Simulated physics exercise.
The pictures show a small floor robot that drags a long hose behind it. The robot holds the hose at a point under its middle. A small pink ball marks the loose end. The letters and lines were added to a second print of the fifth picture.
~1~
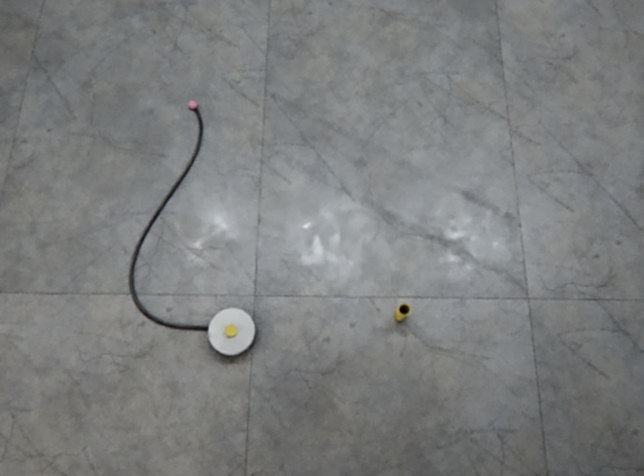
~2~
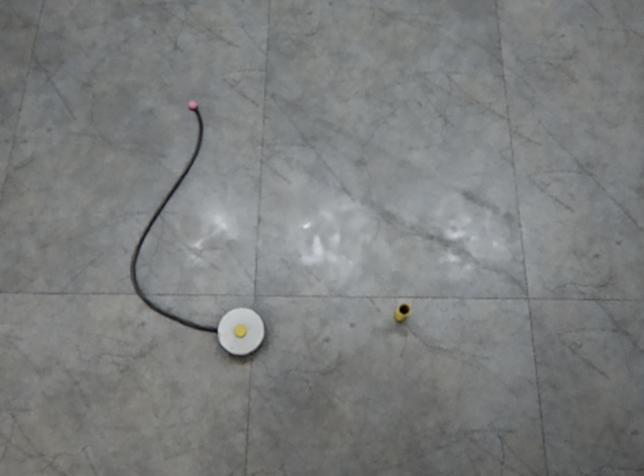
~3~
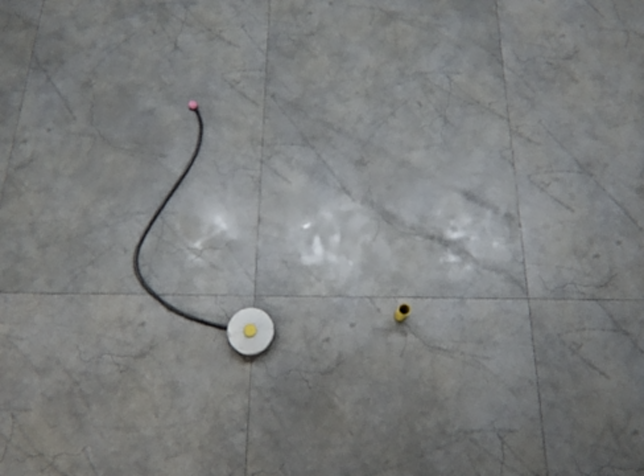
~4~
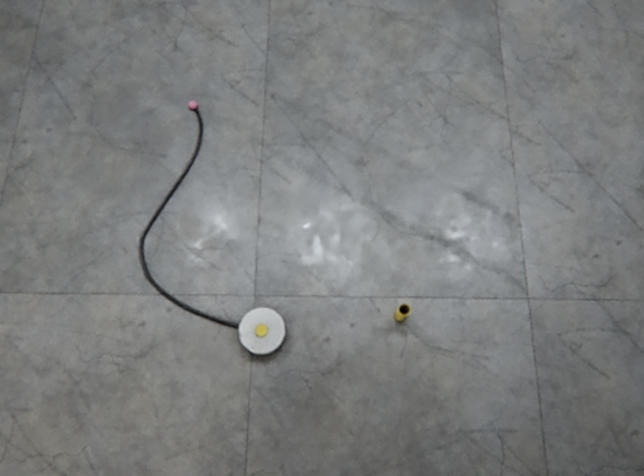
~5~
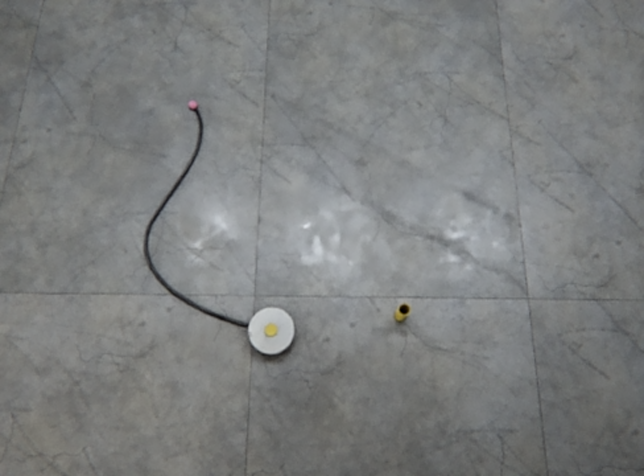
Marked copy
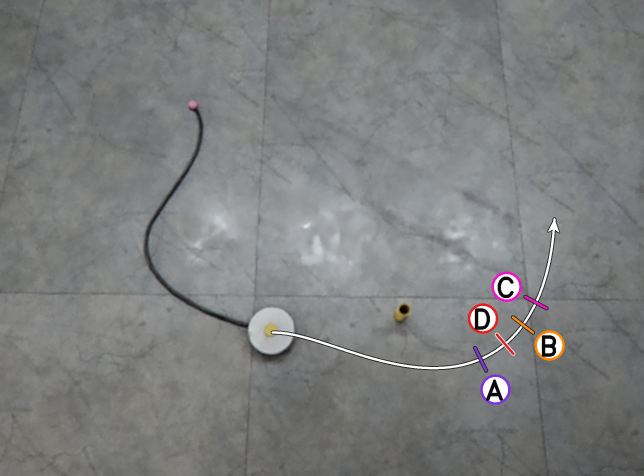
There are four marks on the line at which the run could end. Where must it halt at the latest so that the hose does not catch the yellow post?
Up to mark A.
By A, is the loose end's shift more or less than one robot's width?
More.
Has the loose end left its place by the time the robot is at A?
Yes.
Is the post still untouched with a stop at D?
No.
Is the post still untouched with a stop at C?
For that mark, no.
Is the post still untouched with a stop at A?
Yes.
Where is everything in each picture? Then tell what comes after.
In the first frame, free end (193, 105); yellow post (402, 313); robot (232, 332).
In the second frame, robot (242, 332); yellow post (402, 313).
In the third frame, robot (251, 332); yellow post (402, 313).
In the fourth frame, robot (263, 331); yellow post (402, 313).
In the fifth frame, robot (272, 331); yellow post (402, 313); free end (193, 105).
On the marked copy, A at (481, 359); B at (523, 325); C at (536, 303); D at (505, 344); the route from (273, 332) via (470, 363) to (554, 219).
With A. Early on, robot (345, 349), middle of the hose (210, 245), free end (194, 106).
Further on, robot (420, 367), middle of the hose (273, 264), free end (197, 137).
At the end, robot (483, 358), middle of the hose (318, 282), free end (209, 169); nothing has been touched.
As for the rest, B brings the hose against the post; C brings the hose against the post; D brings the hose against the post.
